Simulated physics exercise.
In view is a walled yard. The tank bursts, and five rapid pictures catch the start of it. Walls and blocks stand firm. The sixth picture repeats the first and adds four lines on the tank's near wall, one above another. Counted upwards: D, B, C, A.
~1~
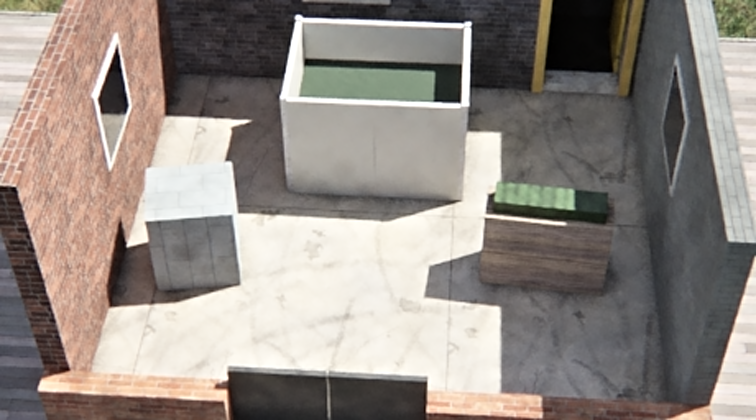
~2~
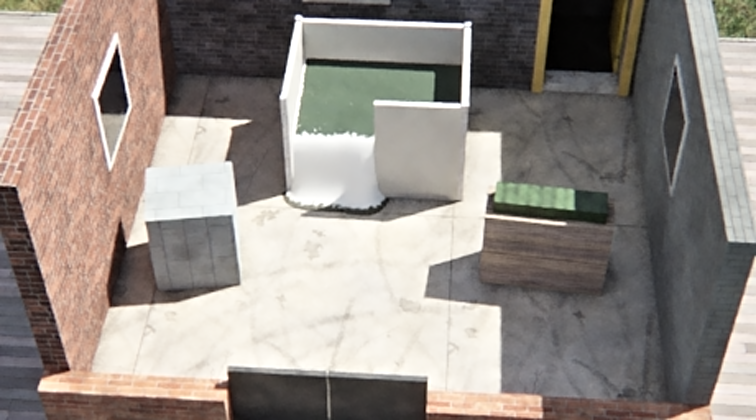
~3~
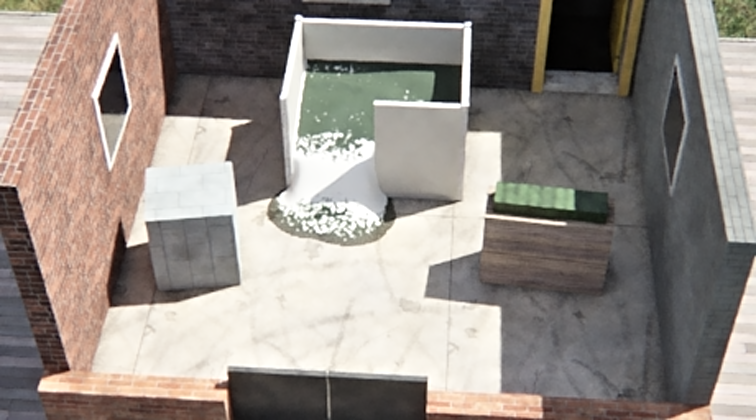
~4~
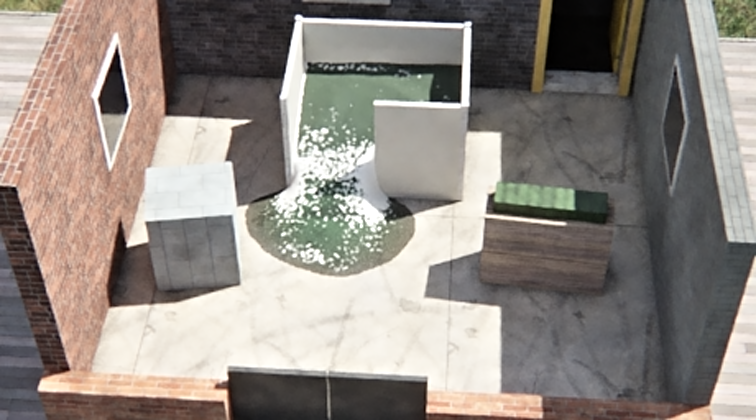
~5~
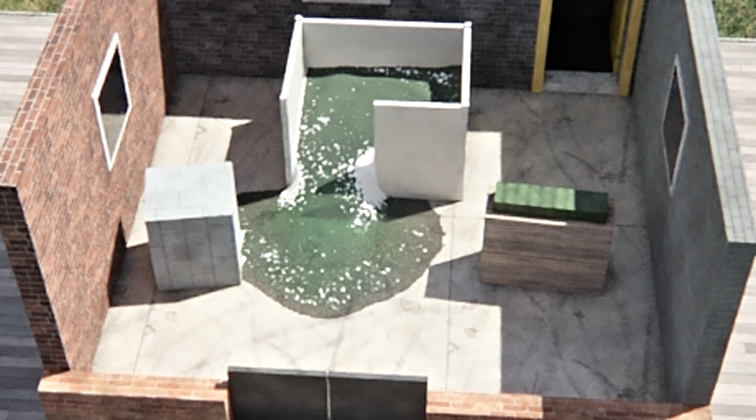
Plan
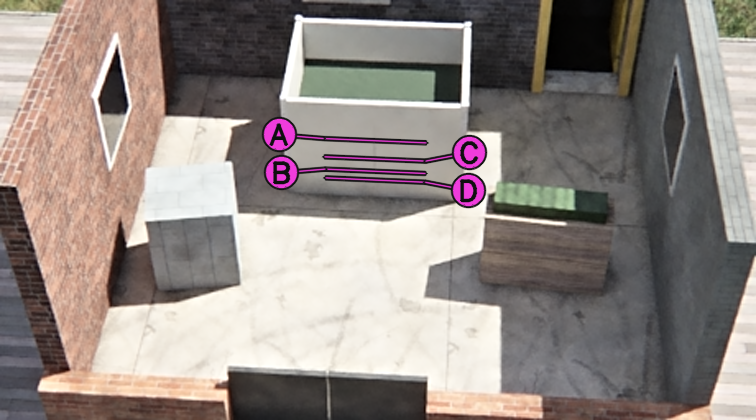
Walled yard with a white tank opening at its front left, green foamy water pouring out and spreading across the pale floor.
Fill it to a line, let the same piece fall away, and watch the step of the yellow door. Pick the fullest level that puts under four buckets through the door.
The limit is A.
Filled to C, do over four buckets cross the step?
No.
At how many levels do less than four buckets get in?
All of the four.
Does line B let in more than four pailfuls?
No, not at all.
On the marked copy, A at (374, 140); B at (375, 171); C at (375, 158); D at (375, 180); from the bottom up D, B, C, A.
For line A, a splash gets over, under a bucket.
For line B, nothing gets over.
For line C, nothing gets over.
For line D, nothing gets over.
